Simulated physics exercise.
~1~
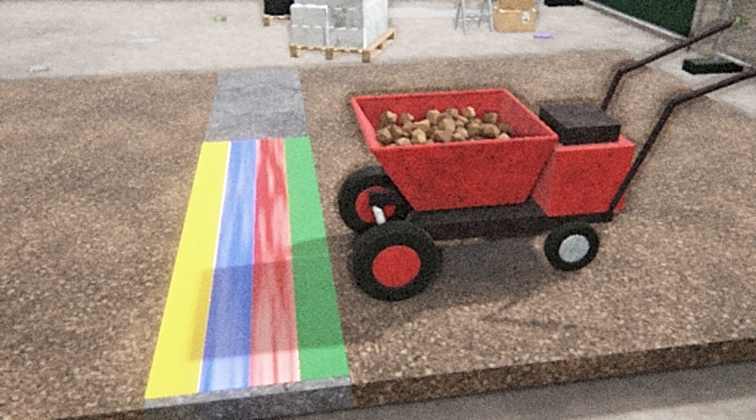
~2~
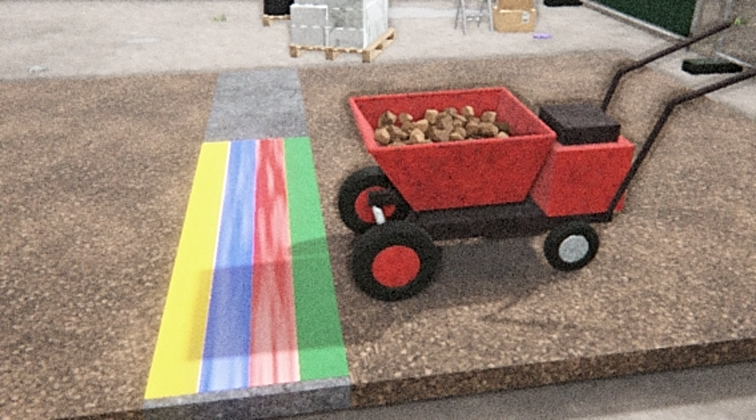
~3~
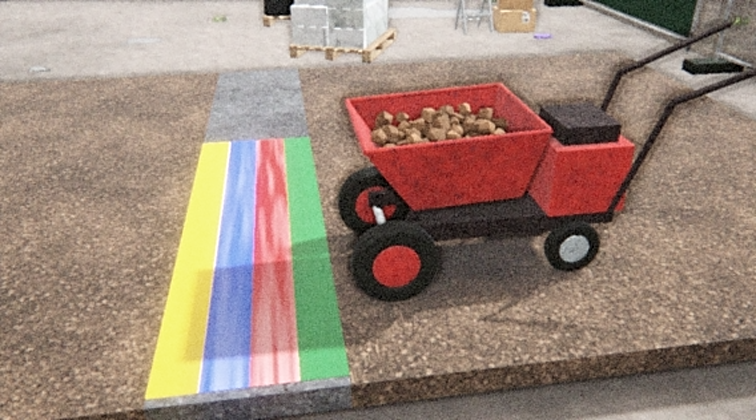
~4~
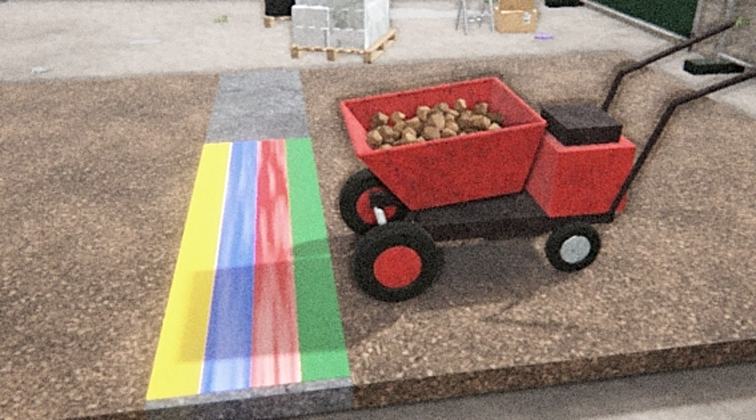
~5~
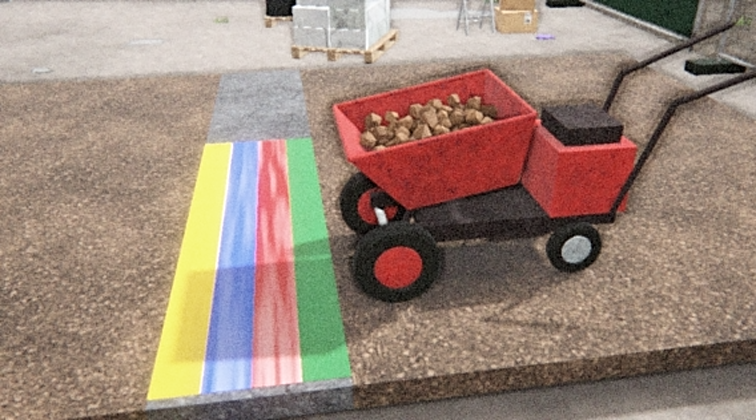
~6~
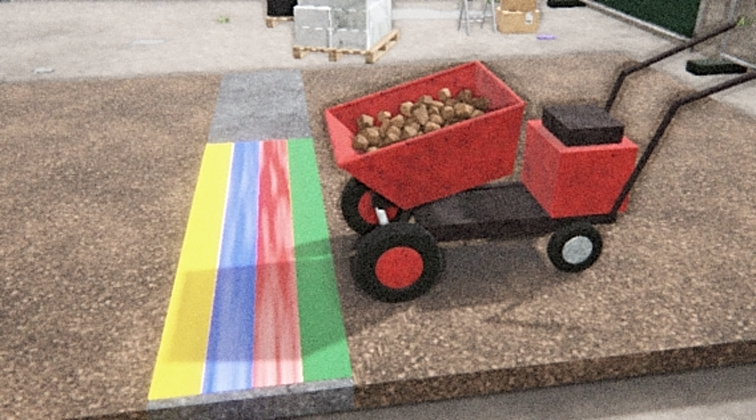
On brown gravelly ground, a red motor barrow's skip of brown clods tilting gradually leftward beside yellow, blue, red and green strips.
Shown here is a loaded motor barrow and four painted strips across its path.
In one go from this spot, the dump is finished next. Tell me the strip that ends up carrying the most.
Blue.
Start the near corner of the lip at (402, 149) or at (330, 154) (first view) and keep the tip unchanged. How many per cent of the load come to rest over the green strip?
You'd get 10 in a hundred the first time and 0 in a hundred the second.
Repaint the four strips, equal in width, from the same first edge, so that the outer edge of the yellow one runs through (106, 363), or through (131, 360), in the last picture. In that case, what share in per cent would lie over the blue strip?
Shares: Near 30 %; near 30 %.
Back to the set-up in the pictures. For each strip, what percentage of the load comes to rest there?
Estimated shares: Green strip 0 %, red strip 25 %, blue strip 40 %, yellow strip 20 %.
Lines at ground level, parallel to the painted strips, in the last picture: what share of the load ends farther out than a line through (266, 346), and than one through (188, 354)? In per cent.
Estimate: 80 %, then 20 %.
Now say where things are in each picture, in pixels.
In the first picture, lip of the skip at (372, 151), level; top of the load at (447, 126), clay clods; green strip at (319, 334); red strip at (274, 339); blue strip at (227, 344); yellow strip at (180, 349).
In the second picture, lip of the skip at (370, 151), level; top of the load at (459, 133).
In the third picture, lip of the skip at (366, 153), tipped barely; top of the load at (456, 131).
In the fourth picture, lip of the skip at (359, 156), tipped a little; top of the load at (451, 128).
In the fifth picture, lip of the skip at (350, 160), tipped a little; top of the load at (457, 118).
In the sixth picture, lip of the skip at (340, 165), tipped clearly; top of the load at (461, 111); green strip at (322, 335); red strip at (277, 340); blue strip at (230, 345); yellow strip at (183, 350).
Soon after the last picture, skip tipped steeply; all in the skip.
A little later, skip tipped steeply; nearly all in the skip; a stray few over the red strip; a stray few over the blue strip; a stray few over the yellow strip; a stray few falling.
Later still, skip tipped right over; about a third in the skip; a small part over the red strip; about a third over the blue strip; about a quarter over the yellow strip; a small part off the paint.
By the end, skip tipped right over; a stray few over the green strip; about a quarter over the red strip; about a third over the blue strip; about a quarter over the yellow strip; a small part off the paint.
